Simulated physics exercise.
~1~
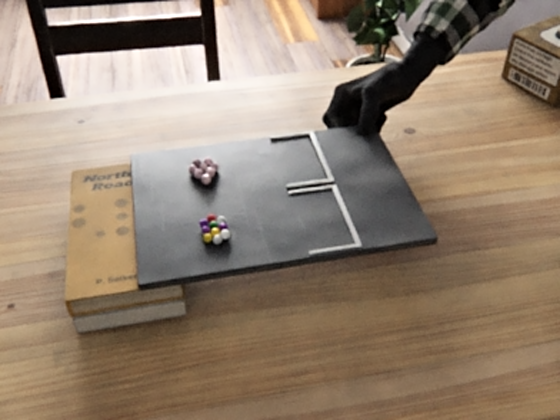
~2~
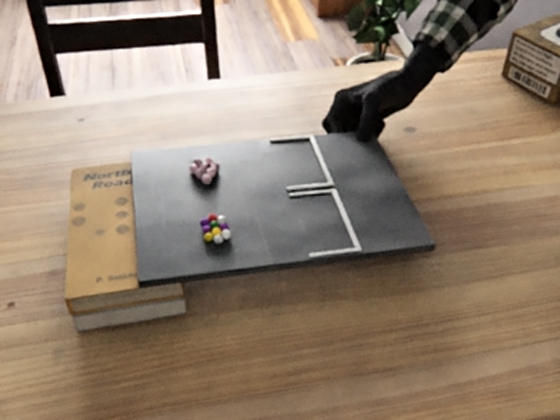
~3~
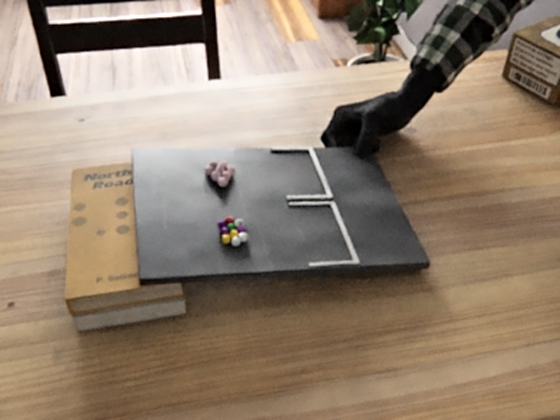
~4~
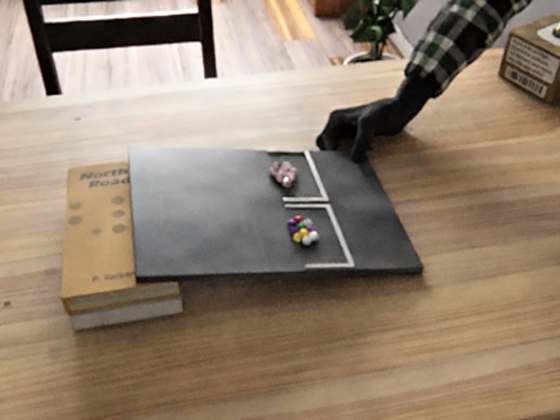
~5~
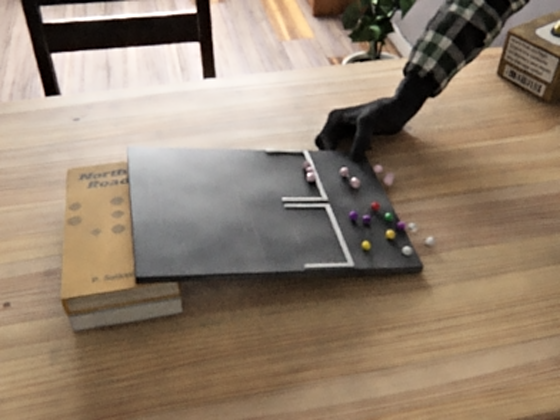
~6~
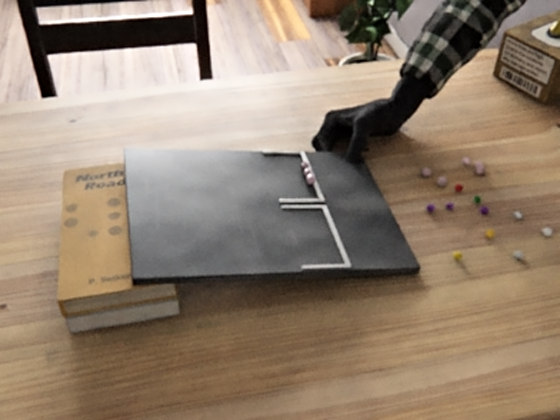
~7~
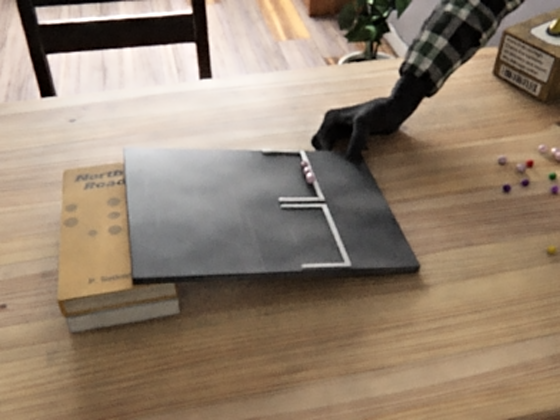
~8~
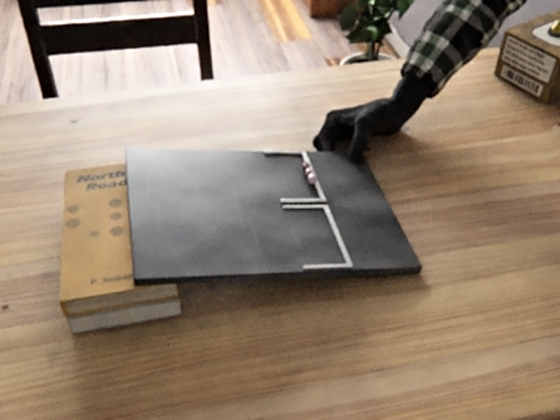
On a wooden table, a gloved hand lowers one end of a dark board propped on books, and two clusters of small colourful beads slide right toward white barriers; the nearer cluster passes its barrier and scatters out of view, while a few farther beads stay caught.
